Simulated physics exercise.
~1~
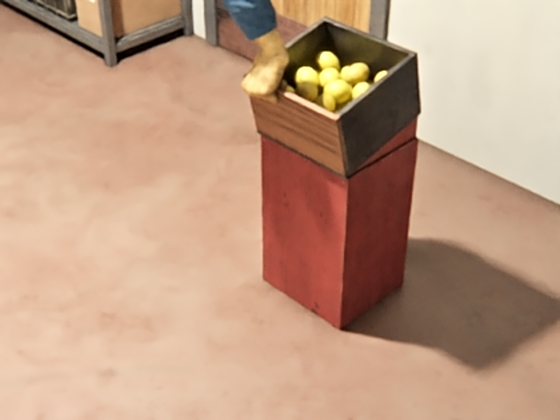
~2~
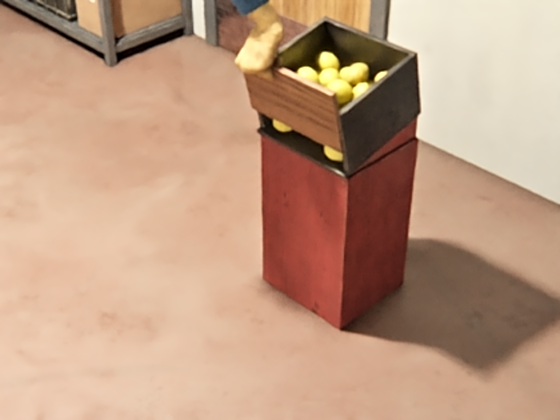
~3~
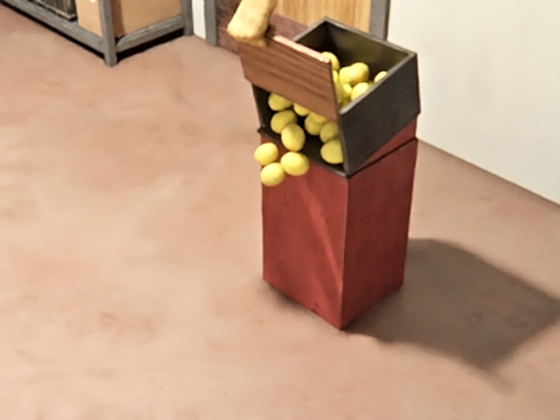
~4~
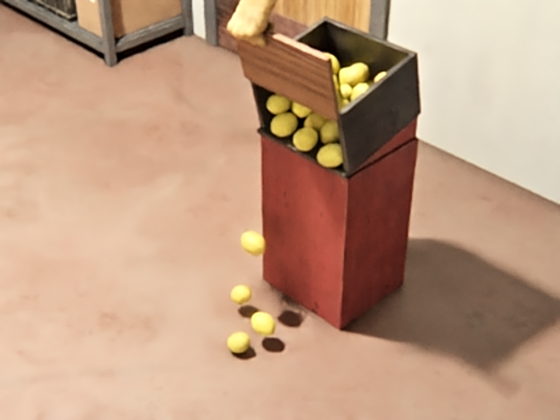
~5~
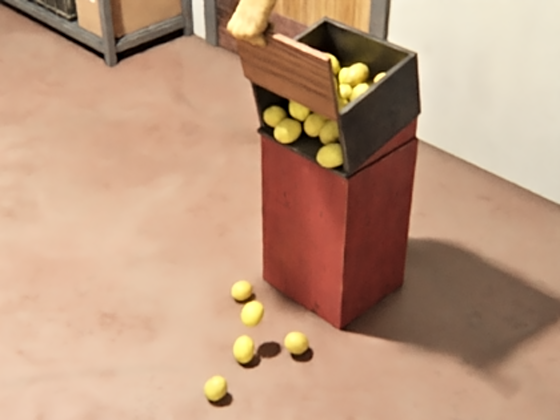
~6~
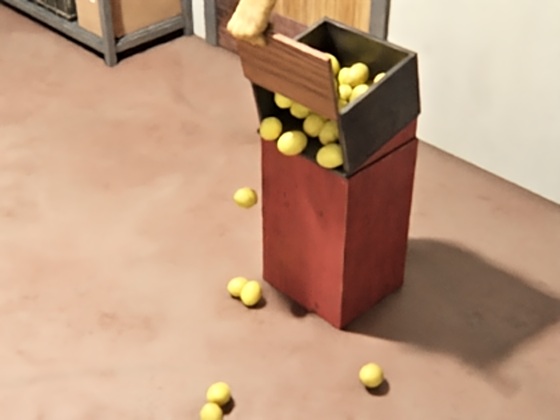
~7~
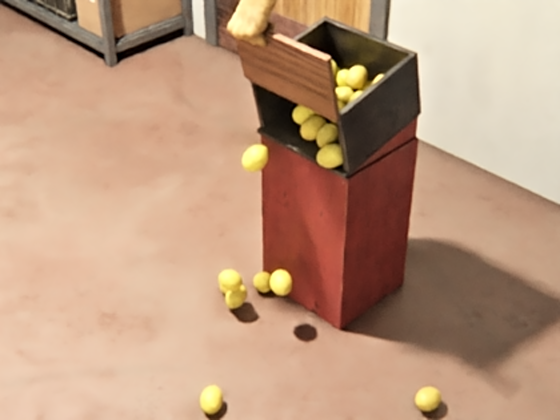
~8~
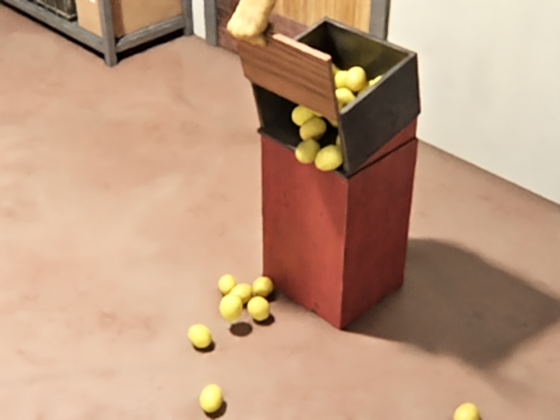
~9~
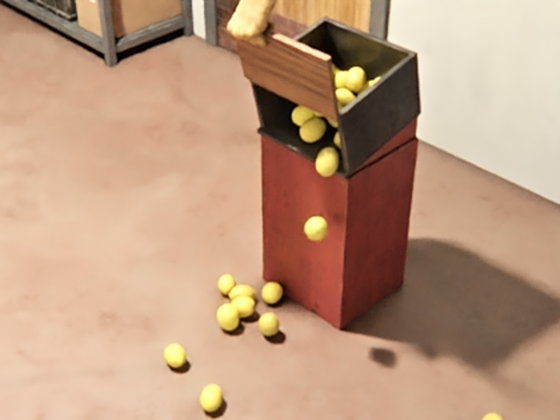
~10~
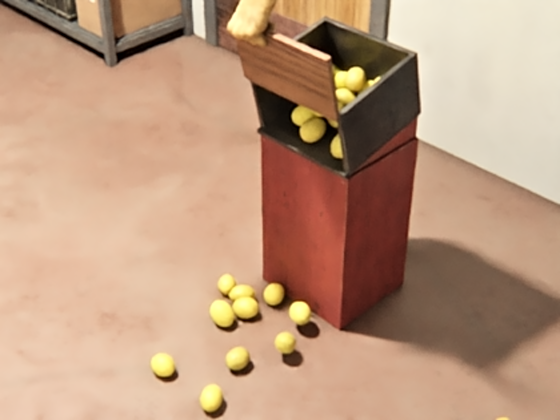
At first, a dark display bin full of yellow lemons sits tilted down to the left on a red pedestal, with a hand on the wooden gate closing its front. The hand lifts the gate, and the lemons begin to push out through the gap beneath it. A cluster spills over the lip, drops to the floor and scatters, one lemon rolling away to the lower right. More follow in ones and twos, gathering near the foot of the pedestal. By the end, the gate is still held up, several lemons remain in the bin, and others lie spread across the floor.
